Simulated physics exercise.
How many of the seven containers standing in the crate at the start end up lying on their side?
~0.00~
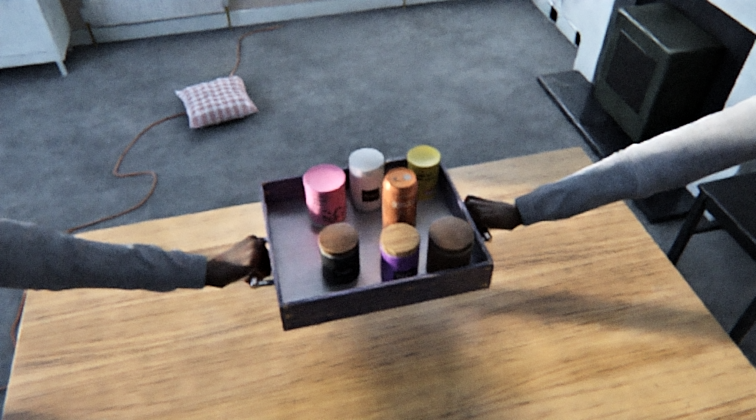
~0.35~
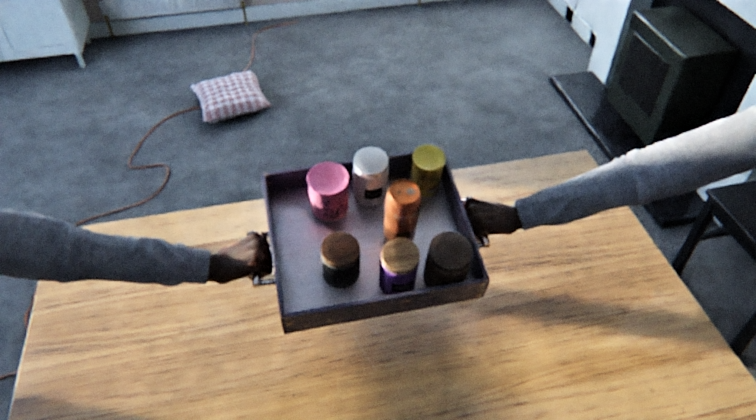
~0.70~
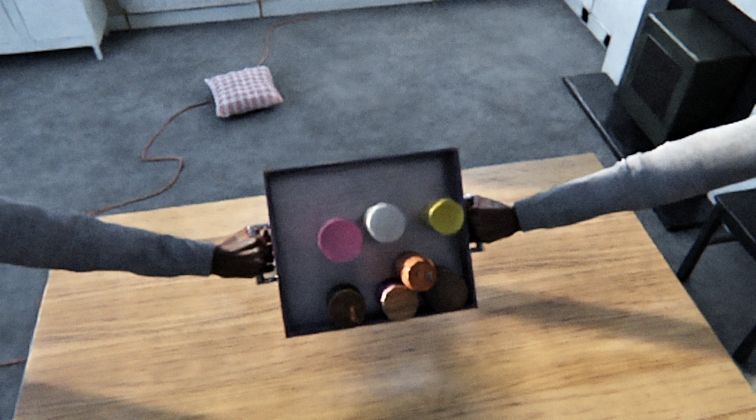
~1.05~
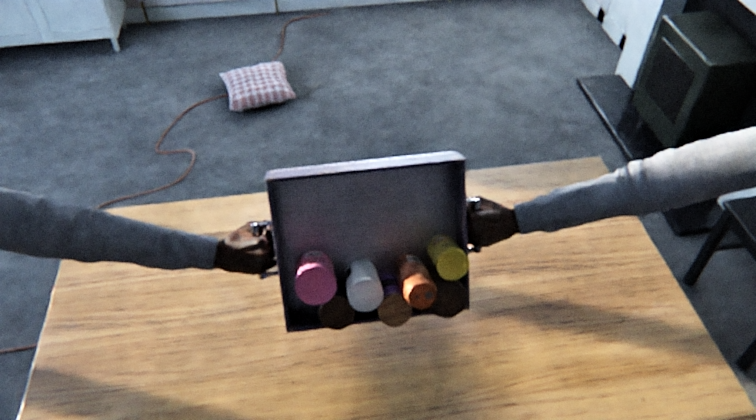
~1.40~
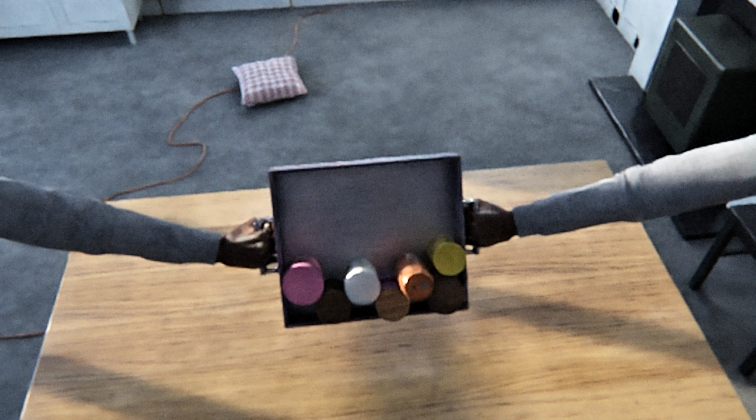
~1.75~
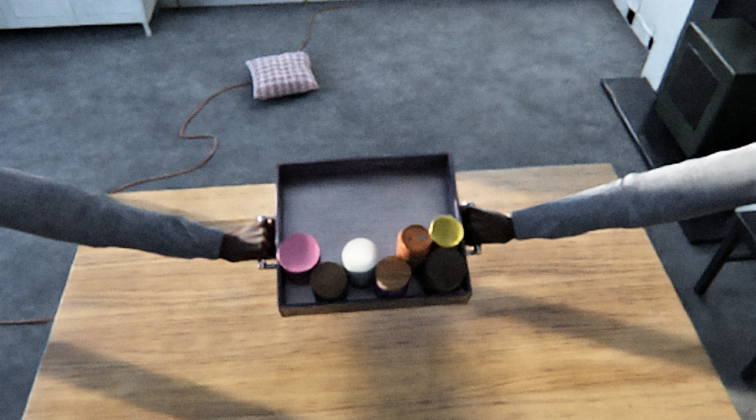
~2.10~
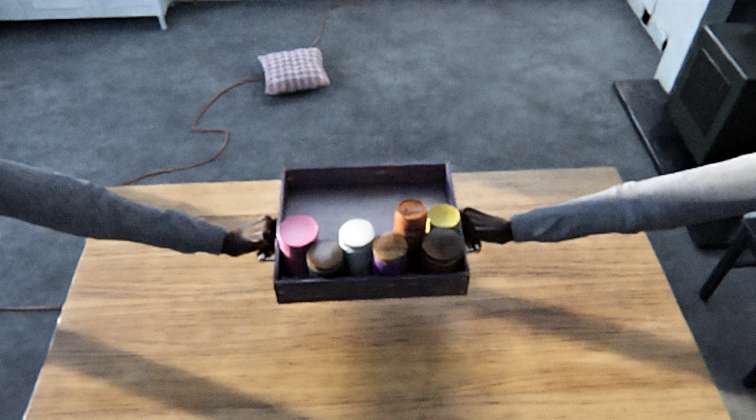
None of them do. All seven containers are standing upright in the crate at the end.
